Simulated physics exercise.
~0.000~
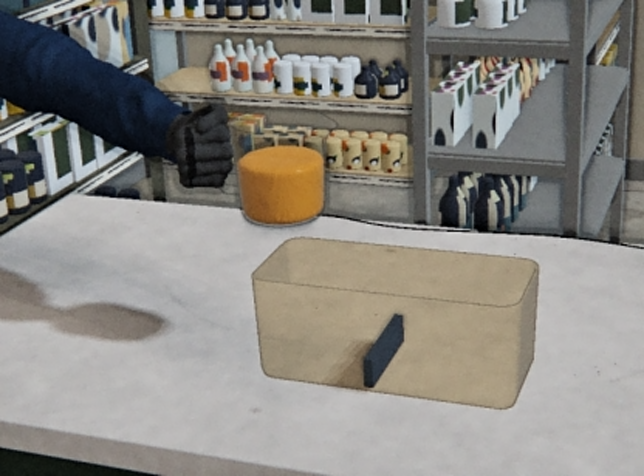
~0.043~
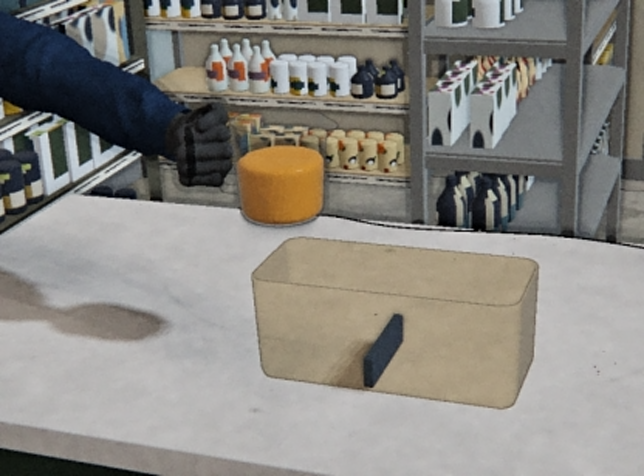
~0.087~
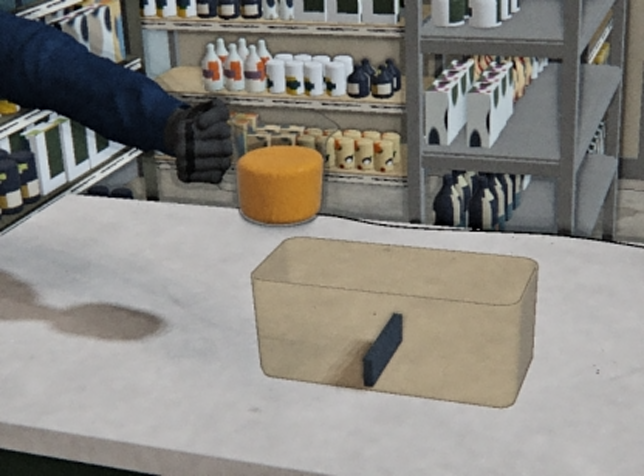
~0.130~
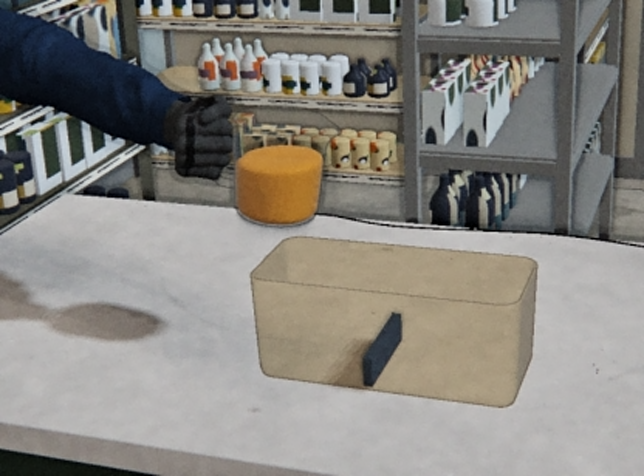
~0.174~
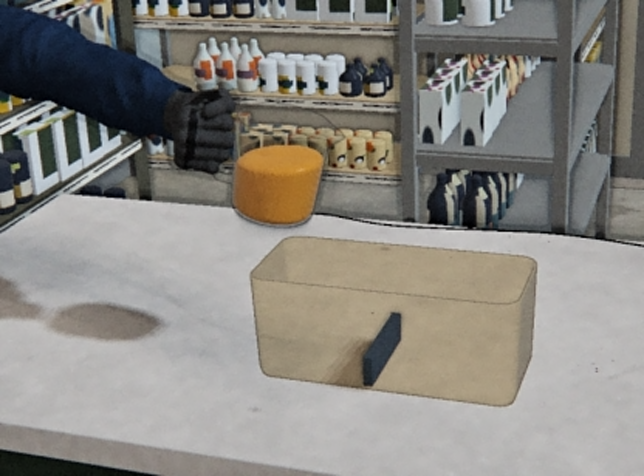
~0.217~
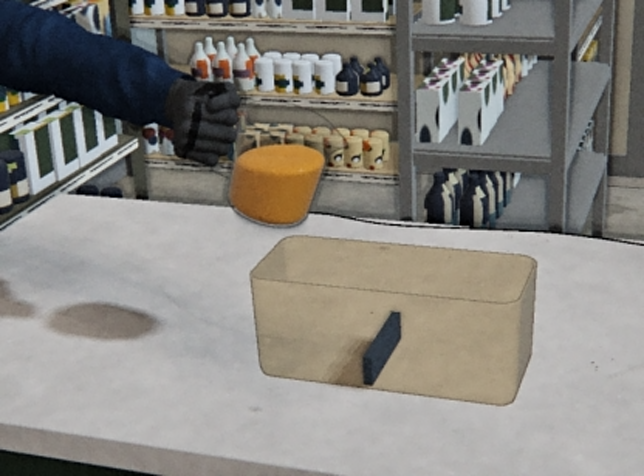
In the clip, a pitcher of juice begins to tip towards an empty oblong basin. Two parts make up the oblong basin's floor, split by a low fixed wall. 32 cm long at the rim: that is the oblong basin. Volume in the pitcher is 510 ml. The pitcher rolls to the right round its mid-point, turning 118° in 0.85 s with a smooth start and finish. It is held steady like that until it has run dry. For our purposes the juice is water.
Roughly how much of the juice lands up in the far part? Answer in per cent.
Around 35 %.
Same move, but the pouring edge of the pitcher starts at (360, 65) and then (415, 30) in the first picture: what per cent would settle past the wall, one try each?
85 then 70 %.
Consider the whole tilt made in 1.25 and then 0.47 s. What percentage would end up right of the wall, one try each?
Respectively 50 and 10 %.
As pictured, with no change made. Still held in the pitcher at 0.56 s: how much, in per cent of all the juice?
Fraction remaining: Approx. 78 per cent.
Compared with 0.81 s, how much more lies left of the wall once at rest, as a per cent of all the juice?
It comes to some 16 per cent.
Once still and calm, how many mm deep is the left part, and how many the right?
I'd say close to 20 mm on the left, close to 8 mm on the right.
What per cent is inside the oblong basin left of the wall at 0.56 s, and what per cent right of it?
About 3 left, 1 right.
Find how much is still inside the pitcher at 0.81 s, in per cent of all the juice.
Close to 12 in a hundred.
Then, 0.56 s in, the tilt is 87° and 78 per cent is still to pour, 3 is left of the wall and 1 right of it.
Then, 0.81 s in, the tilt is 117° and 11 per cent is still to pour, 48 is left of the wall and 32 right of it.
Then, 1.07 s in, the tilt is 118° and 0 per cent is still to pour, 64 is left of the wall and 34 right of it.
Then, 1.35 s in, the tilt is 118° and 0 per cent is still to pour, 64 is left of the wall and 35 right of it.
Finally, 64 per cent lies left of the wall, 35 right of it and 1 outside.
